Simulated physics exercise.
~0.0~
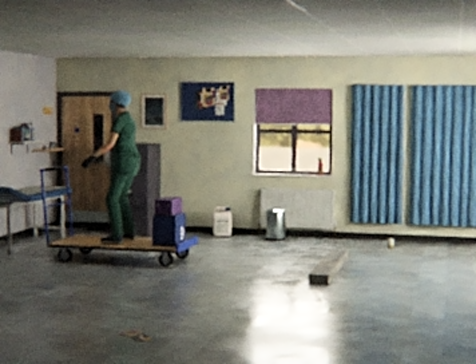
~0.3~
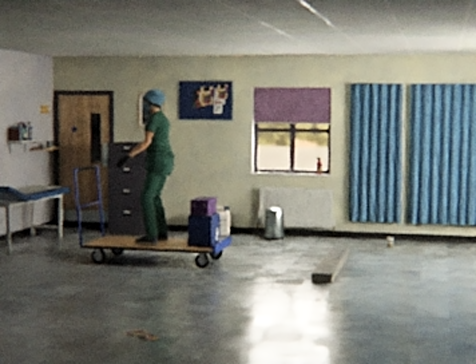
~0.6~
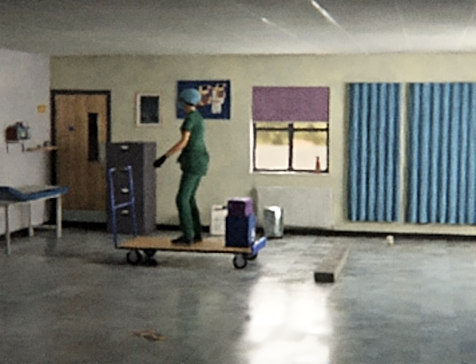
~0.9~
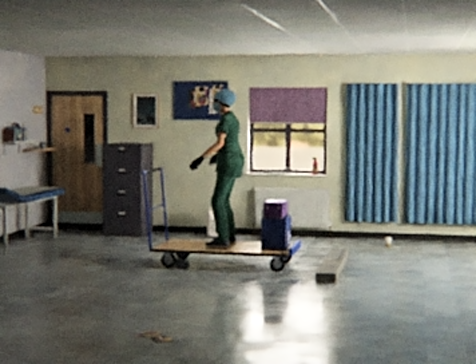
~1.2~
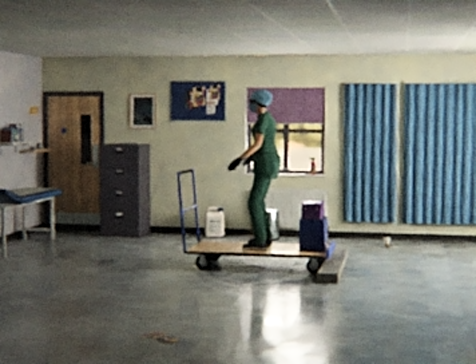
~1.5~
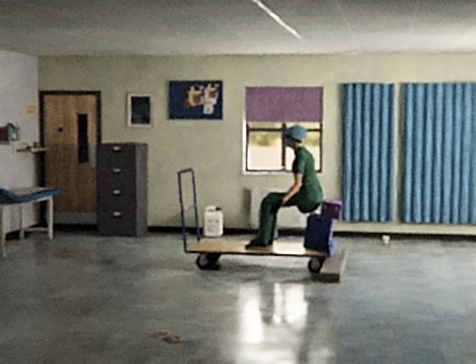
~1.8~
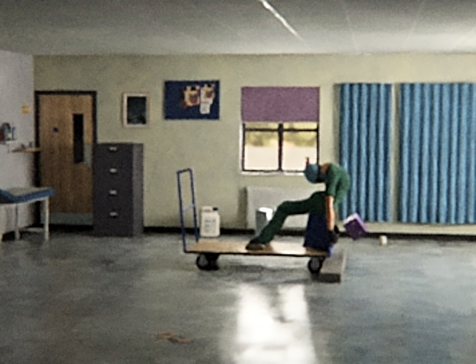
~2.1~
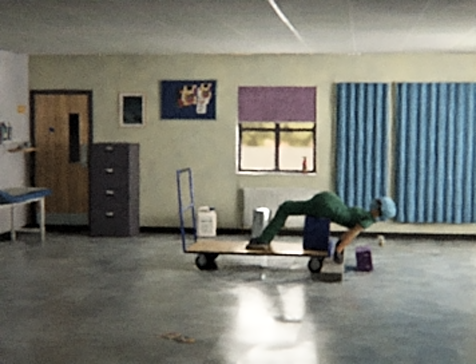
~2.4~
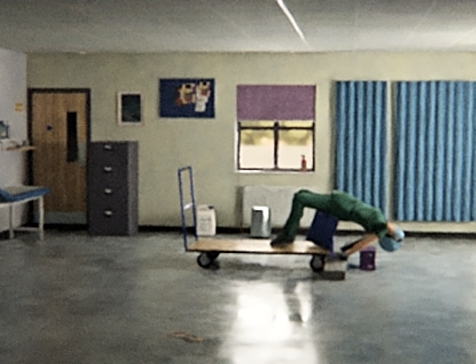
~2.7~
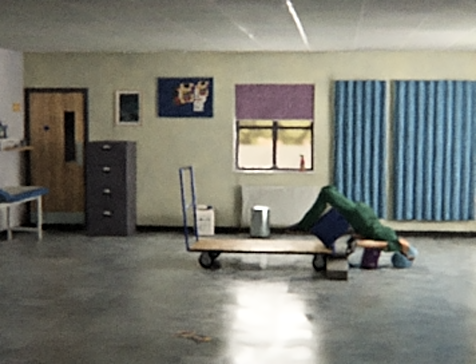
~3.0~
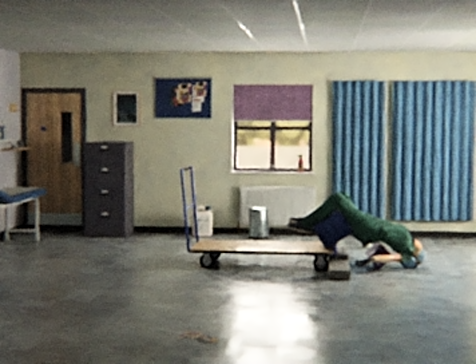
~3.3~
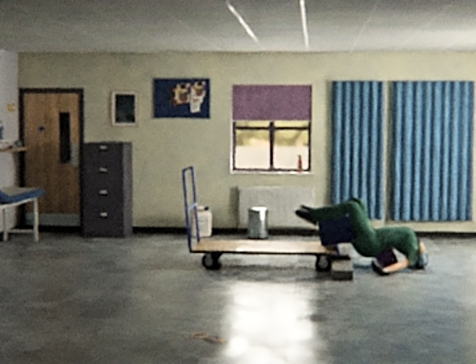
A flat trolley carrying a standing person in green scrubs, a purple box and a blue carton rolls right across a room and stops at a low kerb. The rider pitches forward over the front with the purple box, ending crumpled on the floor, while the carton tips behind the kerb.
